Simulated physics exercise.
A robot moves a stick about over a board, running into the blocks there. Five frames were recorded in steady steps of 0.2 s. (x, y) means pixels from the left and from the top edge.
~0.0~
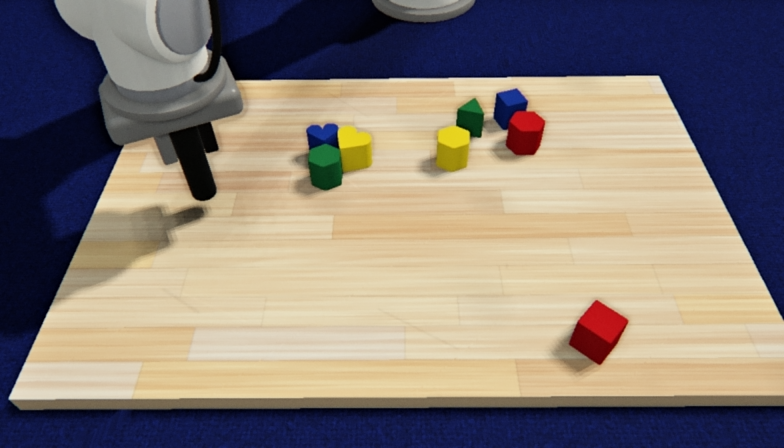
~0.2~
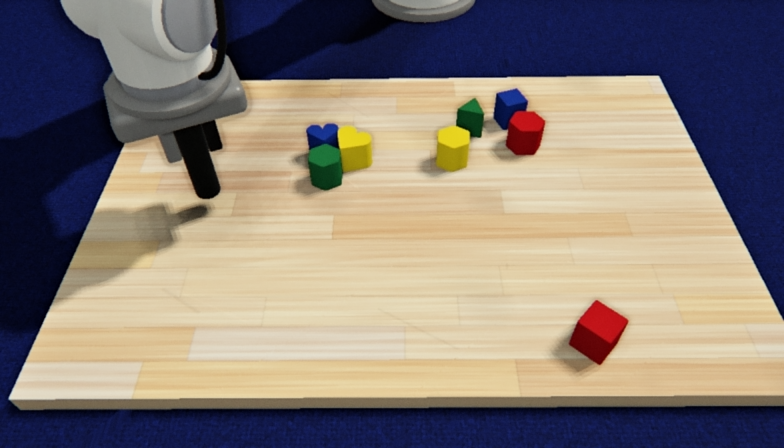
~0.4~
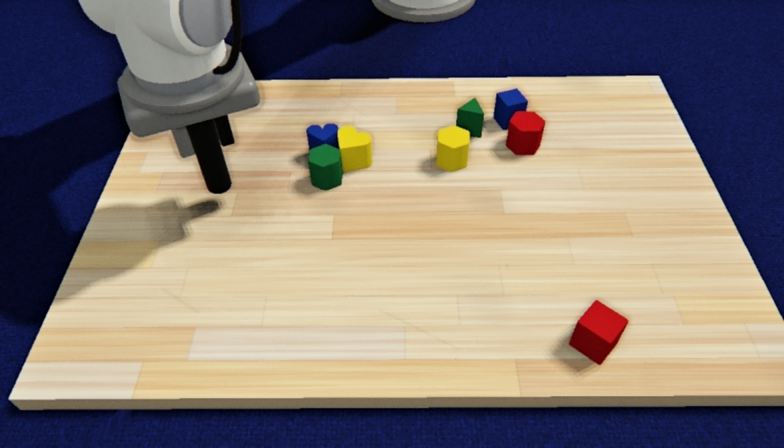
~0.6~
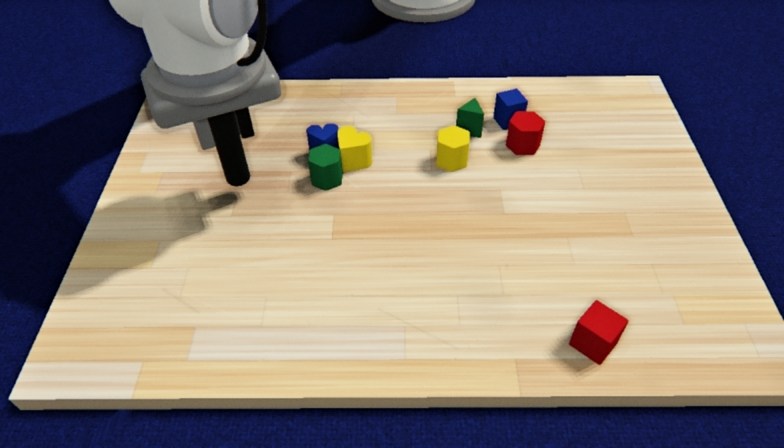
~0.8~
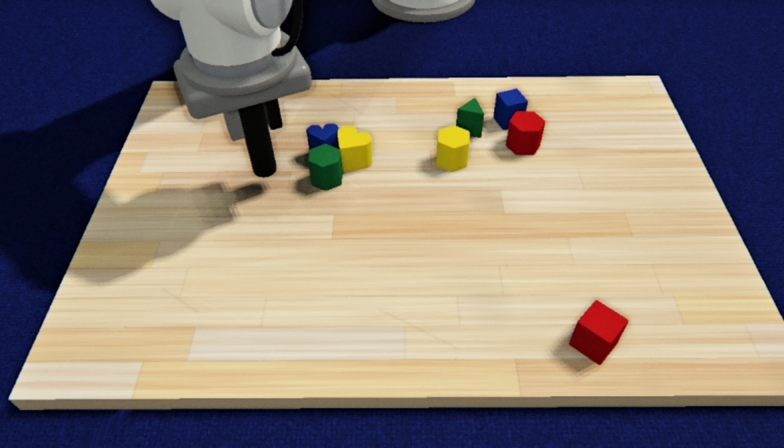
A robot arm holding a dark stick moves slowly at first, then faster, to the right and slightly away across a wooden board, nearing a blue heart block and a green six-sided block while all the coloured blocks remain still.
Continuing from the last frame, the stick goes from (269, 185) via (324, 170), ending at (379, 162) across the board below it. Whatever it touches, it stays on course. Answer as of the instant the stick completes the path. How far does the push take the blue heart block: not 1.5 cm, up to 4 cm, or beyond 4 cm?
It ends under 1.5 cm away.
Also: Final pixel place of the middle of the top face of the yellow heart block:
Its top middle: (398, 127).
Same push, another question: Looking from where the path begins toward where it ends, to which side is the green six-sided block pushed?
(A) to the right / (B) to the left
Correct choice: A.
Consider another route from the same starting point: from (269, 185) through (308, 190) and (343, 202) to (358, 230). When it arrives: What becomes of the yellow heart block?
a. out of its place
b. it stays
a.
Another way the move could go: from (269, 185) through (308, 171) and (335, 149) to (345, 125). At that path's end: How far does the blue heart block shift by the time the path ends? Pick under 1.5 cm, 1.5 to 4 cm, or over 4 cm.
Over 4 cm.
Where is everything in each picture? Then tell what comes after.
Lower end of the stick (205, 194), tops of blocks, blue heart block (323, 130), green six-sided block (324, 155), yellow heart block (352, 137), yellow six-sided block (454, 136), in the first picture.
Stick (209, 192), blocks as before, in the second picture.
Stick (220, 187), blocks as before, in the third picture.
Stick (239, 180), blocks as before, in the fourth picture.
Stick (265, 171), blue heart block (323, 130), green six-sided block (324, 155), yellow heart block (352, 137), yellow six-sided block (454, 136), in the fifth picture.
The first path, step by step. One third of the way, stick (303, 160); green six-sided block (328, 155).
Two thirds of the way, stick (341, 153); blue heart block (330, 128), turned 45° anticlockwise; green six-sided block (353, 158), turned 65° clockwise; yellow heart block (366, 136), turned 35° anticlockwise.
At the end, stick (378, 148); blue heart block (330, 128), turned 45° anticlockwise; green six-sided block (356, 159), turned 75° clockwise; yellow heart block (398, 127), turned 40° anticlockwise; yellow six-sided block not moved.
